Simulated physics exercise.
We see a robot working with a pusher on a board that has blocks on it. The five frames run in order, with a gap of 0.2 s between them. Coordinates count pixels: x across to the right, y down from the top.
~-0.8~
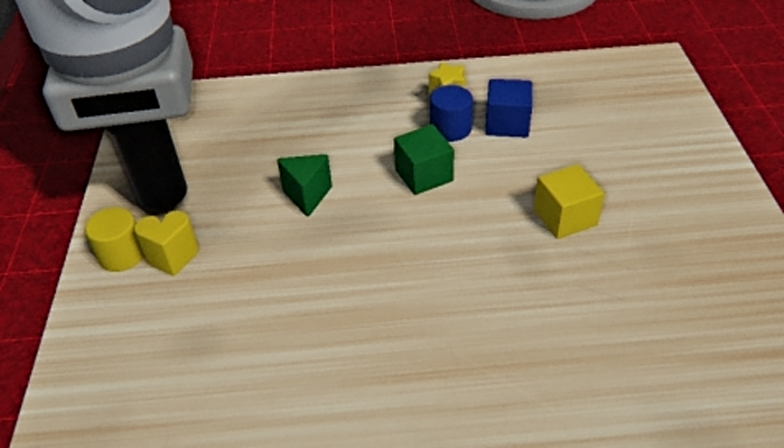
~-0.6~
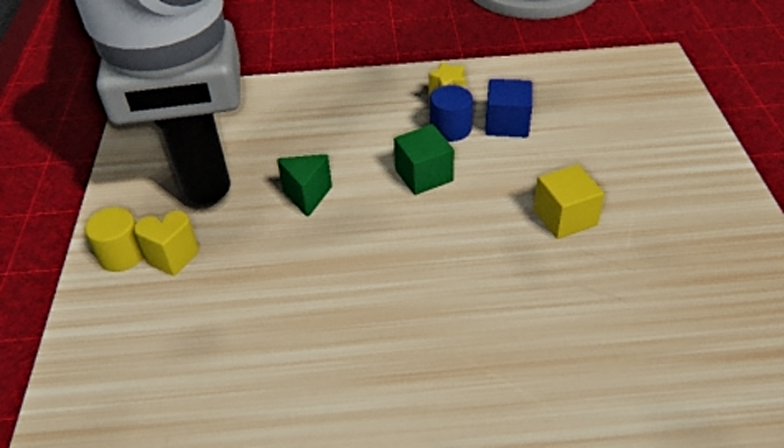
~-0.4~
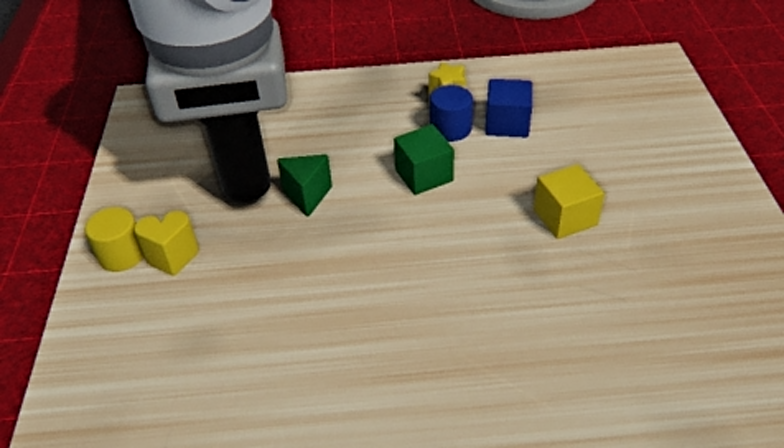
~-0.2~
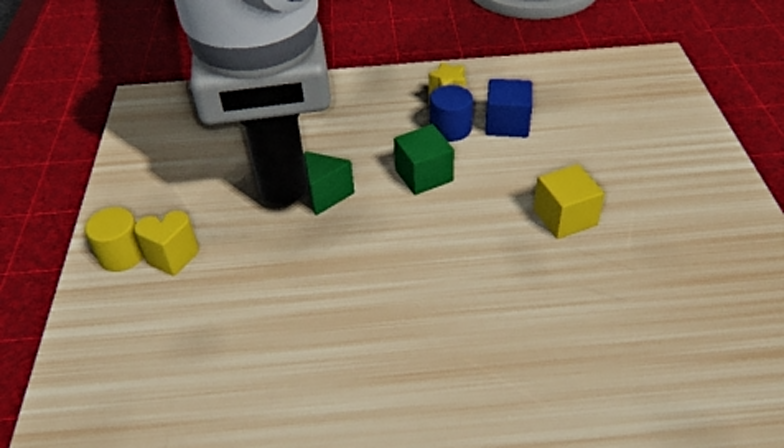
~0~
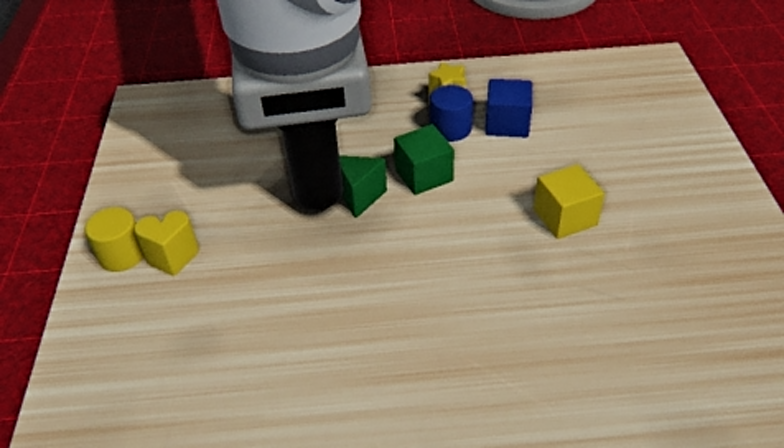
On a wooden board, a robot's black pusher moves right and pushes a green triangular block.
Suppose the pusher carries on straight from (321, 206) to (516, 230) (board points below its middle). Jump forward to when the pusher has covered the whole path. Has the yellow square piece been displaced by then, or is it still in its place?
It will be resting on its spot.
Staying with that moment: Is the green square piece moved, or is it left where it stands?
The block you're asking about gets moved.
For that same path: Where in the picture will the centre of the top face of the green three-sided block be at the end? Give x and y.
The point I'd pick in the picture is (479, 163).
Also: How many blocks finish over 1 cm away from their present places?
It displaces two.
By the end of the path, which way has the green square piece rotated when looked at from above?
From the top, the block rotates counterclockwise.
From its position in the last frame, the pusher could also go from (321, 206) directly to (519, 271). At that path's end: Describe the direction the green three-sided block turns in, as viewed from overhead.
Rotates counter-clockwise.
On the path given first. One third of the way, pusher at (386, 203); green three-sided block at (422, 168), turned 15° anticlockwise; green square piece at (441, 138), turned 40° anticlockwise.
Two thirds of the way, pusher at (451, 211); green three-sided block at (472, 165), turned 40° anticlockwise; green square piece at (442, 138), turned 45° anticlockwise.
At the end, pusher at (517, 218); green three-sided block at (479, 163), turned 55° anticlockwise; green square piece at (442, 138), turned 45° anticlockwise; yellow square piece still.
